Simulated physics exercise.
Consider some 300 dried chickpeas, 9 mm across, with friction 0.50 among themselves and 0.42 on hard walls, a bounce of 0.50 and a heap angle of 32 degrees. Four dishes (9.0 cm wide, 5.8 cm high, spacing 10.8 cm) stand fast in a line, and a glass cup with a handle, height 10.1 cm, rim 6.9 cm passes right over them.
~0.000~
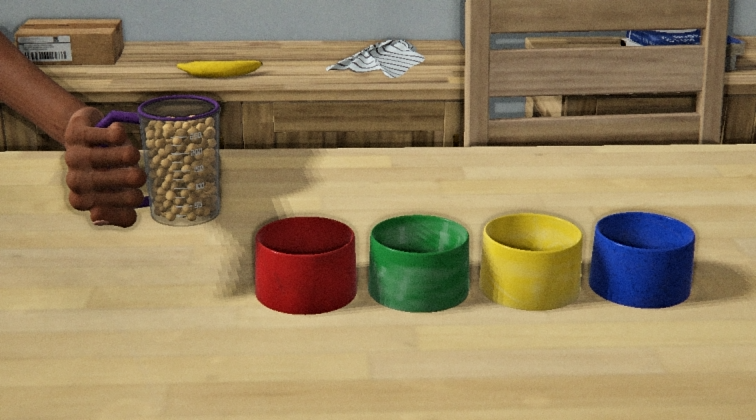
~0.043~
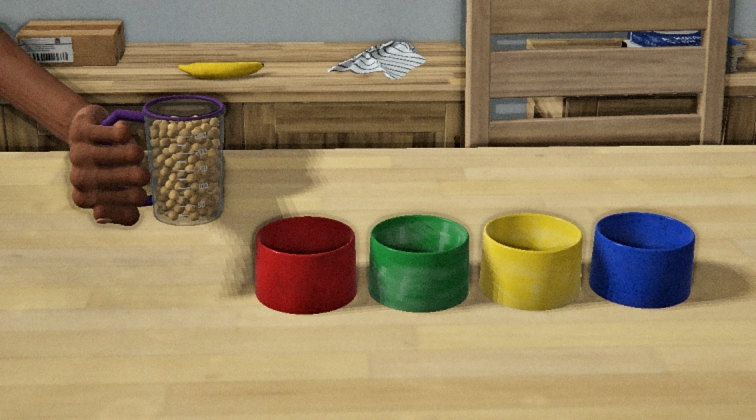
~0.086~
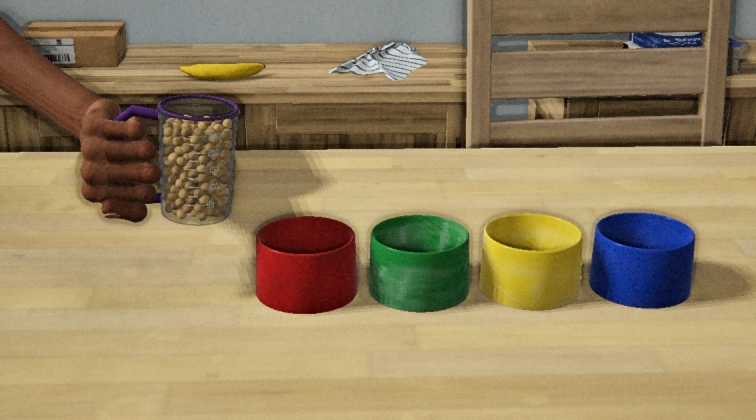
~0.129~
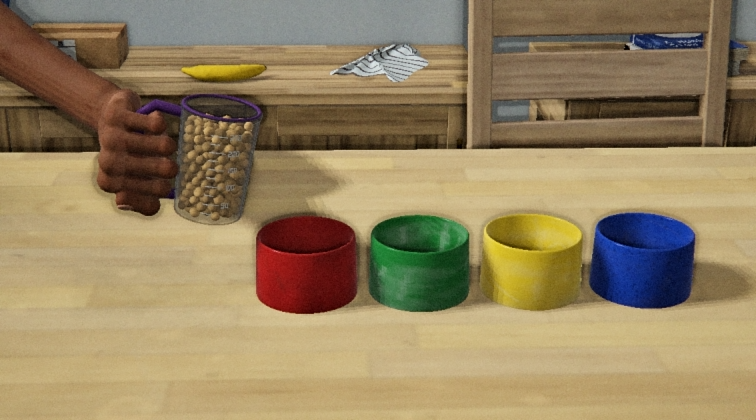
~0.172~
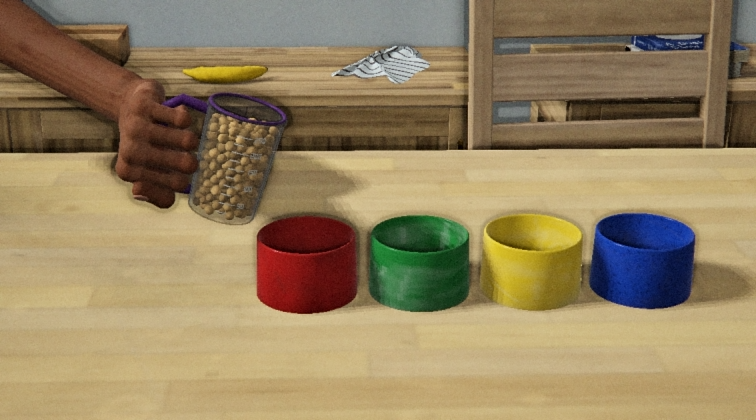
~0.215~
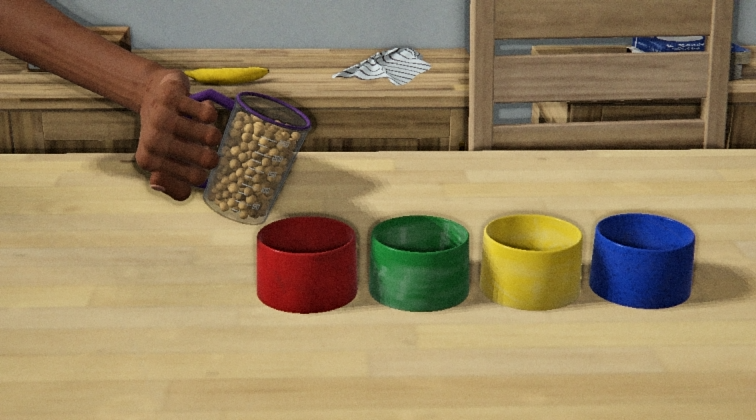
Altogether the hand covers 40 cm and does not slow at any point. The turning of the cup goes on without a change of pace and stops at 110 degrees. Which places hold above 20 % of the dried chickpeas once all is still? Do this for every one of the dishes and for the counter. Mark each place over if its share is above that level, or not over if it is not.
Red: Not over, blue: Over, green: Not over, yellow: Not over, counter: Over.
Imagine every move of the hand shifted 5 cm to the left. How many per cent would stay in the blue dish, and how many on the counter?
Shares in that case - blue 80 / counter 10.
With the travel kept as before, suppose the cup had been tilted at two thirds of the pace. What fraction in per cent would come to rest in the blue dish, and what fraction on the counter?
The blue dish would get 80 and the counter 20.
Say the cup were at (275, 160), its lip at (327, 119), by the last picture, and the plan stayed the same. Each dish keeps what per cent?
In the end red holds 0, blue holds 80, green holds 0, yellow holds 0.
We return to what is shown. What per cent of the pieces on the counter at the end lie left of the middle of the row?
0 per cent.
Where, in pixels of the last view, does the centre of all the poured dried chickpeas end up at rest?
Centre at rest, approx.: (656, 273) px.
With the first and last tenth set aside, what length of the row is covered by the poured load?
I'd put it near 17 cm.
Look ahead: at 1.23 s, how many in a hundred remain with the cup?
Around 15 in a hundred.
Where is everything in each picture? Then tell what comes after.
Cup at (182, 161), tilt 0 degrees, lip at (218, 108), moved 0.0 cm; middle of the pieces at (181, 170); red dish at (305, 236); green dish at (420, 234); yellow dish at (533, 233); blue dish at (645, 231), in the first frame.
Cup at (186, 161), tilt 1 degrees, lip at (223, 108), moved 0.3 cm; middle of the pieces at (185, 170), in the second frame.
Cup at (197, 161), tilt 5 degrees, lip at (237, 110), moved 1.3 cm; middle of the pieces at (195, 170), in the third frame.
Cup at (215, 160), tilt 10 degrees, lip at (260, 114), moved 2.8 cm; middle of the pieces at (212, 169), in the fourth frame.
Cup at (235, 160), tilt 16 degrees, lip at (285, 119), moved 4.6 cm; middle of the pieces at (231, 168), in the fifth frame.
Cup at (254, 160), tilt 23 degrees, lip at (309, 125), moved 6.4 cm; middle of the pieces at (249, 168); red dish at (306, 235); green dish at (420, 234); yellow dish at (533, 233); blue dish at (645, 232). The cup turns about 145 degrees a second and travels 41 cm a second, in the sixth frame.
After 0.60 s, tilt 79 degrees; cup holds 100 %.
Then, at 0.86 s, tilt 110 degrees; cup holds 85 %, yellow 5 %.
After 1.23 s, tilt 110 degrees; cup holds 15 %, blue 55 %, yellow 5 %.
At rest (2.3 s), red 0 %, blue 65 %, green 0 %, yellow 5 %, counter 30 %.
